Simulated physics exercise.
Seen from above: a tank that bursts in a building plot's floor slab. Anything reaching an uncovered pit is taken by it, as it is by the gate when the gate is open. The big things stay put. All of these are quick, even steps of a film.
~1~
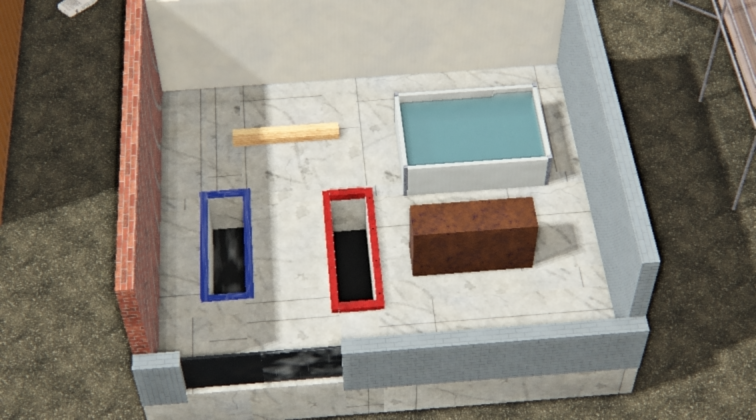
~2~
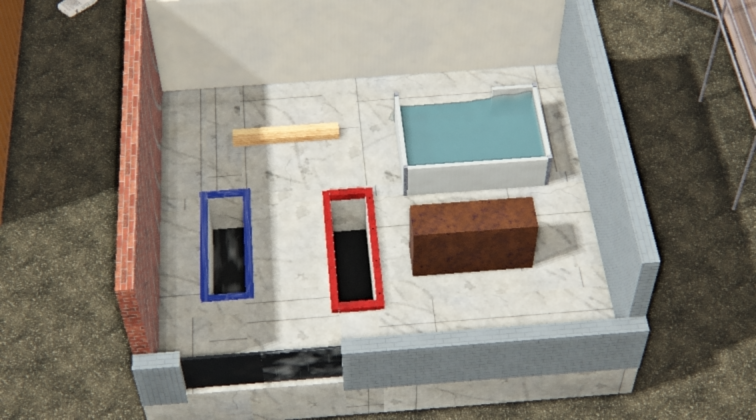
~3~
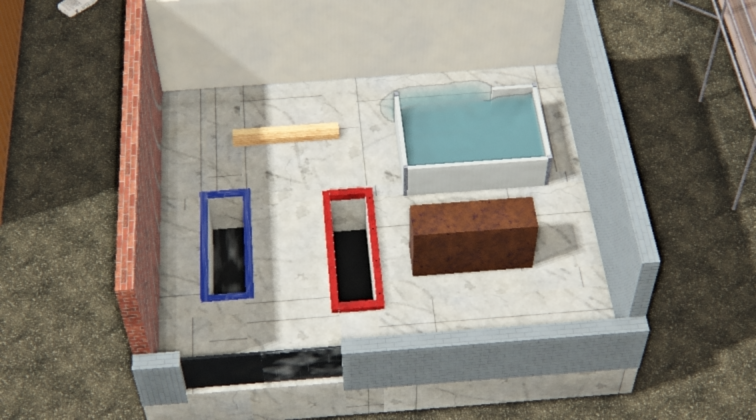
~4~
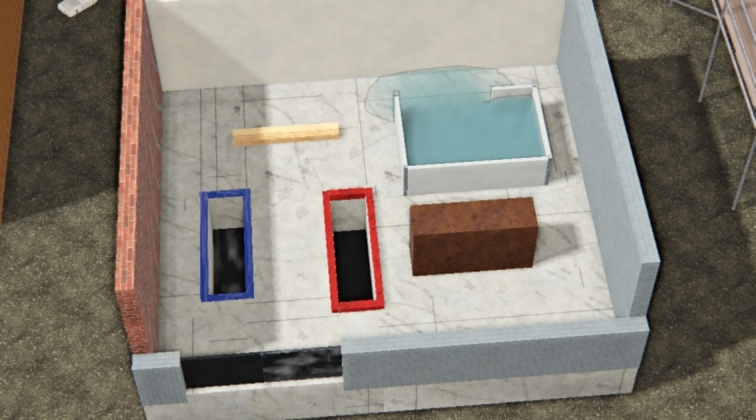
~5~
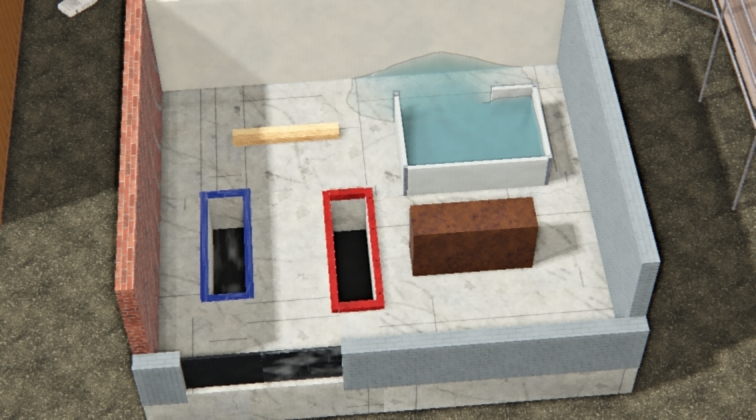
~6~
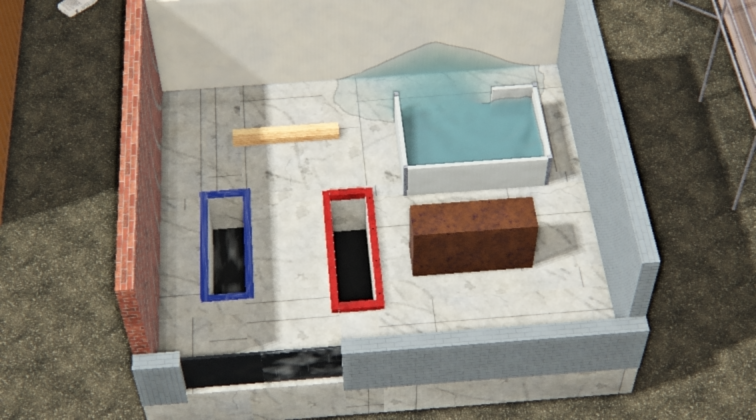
A walled building plot with a pale marble-like floor slab, a brick wall at left and grey walls at right and front, is seen from above by a still camera. A white-sided tank of blue-green water stands at back right, behind a brown block, with a wooden beam and blue-framed and red-framed openings to the left. The tank's far side gives way, and water pours out, spreading backward and leftward across the slab.
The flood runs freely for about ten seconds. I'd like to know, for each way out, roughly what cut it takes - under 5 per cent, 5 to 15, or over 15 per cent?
The gate takes under 5 per cent. The blue pit takes over 15 per cent. The red pit takes under 5 per cent.
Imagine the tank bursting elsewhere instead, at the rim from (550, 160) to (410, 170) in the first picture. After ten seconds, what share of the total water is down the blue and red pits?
The blue pit takes 8 per cent and the red pit 20 per cent.
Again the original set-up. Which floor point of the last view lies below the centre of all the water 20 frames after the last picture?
I reckon somewhere around (405, 130).
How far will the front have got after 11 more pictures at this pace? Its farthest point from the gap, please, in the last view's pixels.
Somewhere about (163, 91).
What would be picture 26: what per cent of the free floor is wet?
Roughly 45 %.
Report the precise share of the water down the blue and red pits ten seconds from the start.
I reckon close to 18 % and close to 0 % respectively.
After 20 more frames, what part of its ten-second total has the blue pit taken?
Close to 5 %.
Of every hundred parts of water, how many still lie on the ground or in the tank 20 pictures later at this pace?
Estimate: Close to 100 %.
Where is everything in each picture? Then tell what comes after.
The first frame shows still water in the tank at (471, 129).
In the second frame, the front is at a hidden place, out from the gap on the tank's far side.
In the third frame, water pours out on the tank's far side and has run to (387, 102).
In the fourth frame, water pours out on the tank's far side and has run to (487, 69).
In the fifth frame, water pours out on the tank's far side and has run to (358, 78).
In the sixth frame, water pours out on the tank's far side and has run to (340, 79).
A moment on, water covers 15 % of the floor; the gate 0 %, the blue pit 0 %, the red pit 0 %.
Next, water covers 30 % of the floor; the gate 0 %, the blue pit 0 %, the red pit 0 %.
Then, water covers 45 % of the floor; the gate 0 %, the blue pit 0 %, the red pit 0 %.
Later, water covers 65 % of the floor; the gate 0 %, the blue pit 8 %, the red pit 0 %.
In the end, water covers 90 % of the floor; the gate 0 %, the blue pit 17 %, the red pit 0 %.
